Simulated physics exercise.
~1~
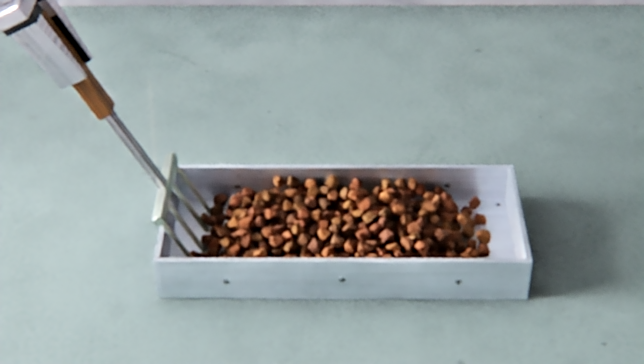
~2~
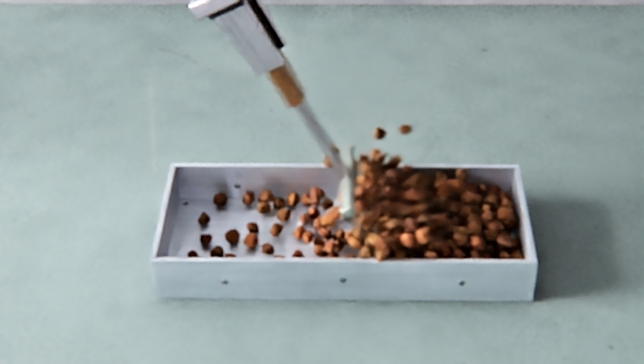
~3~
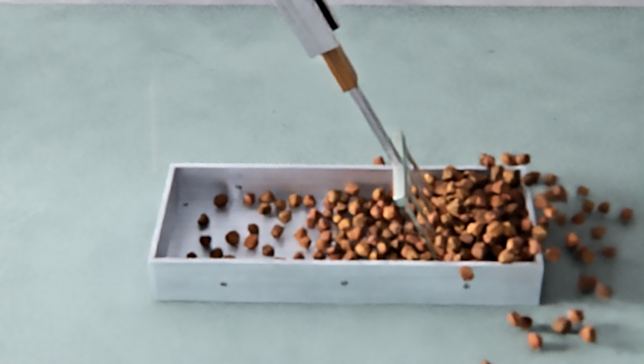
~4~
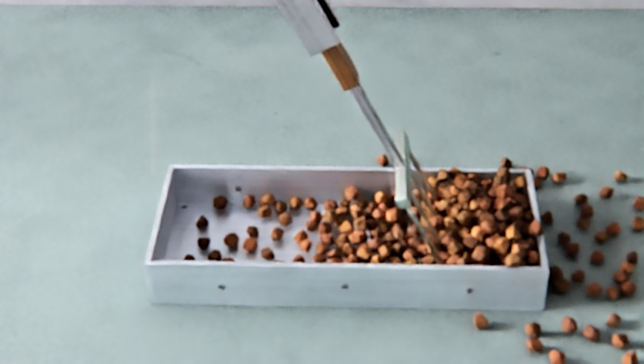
Robotic arm sweeping a comb rightward through brown pellets in a pale tray, heaping them and spilling some onto the green surface.
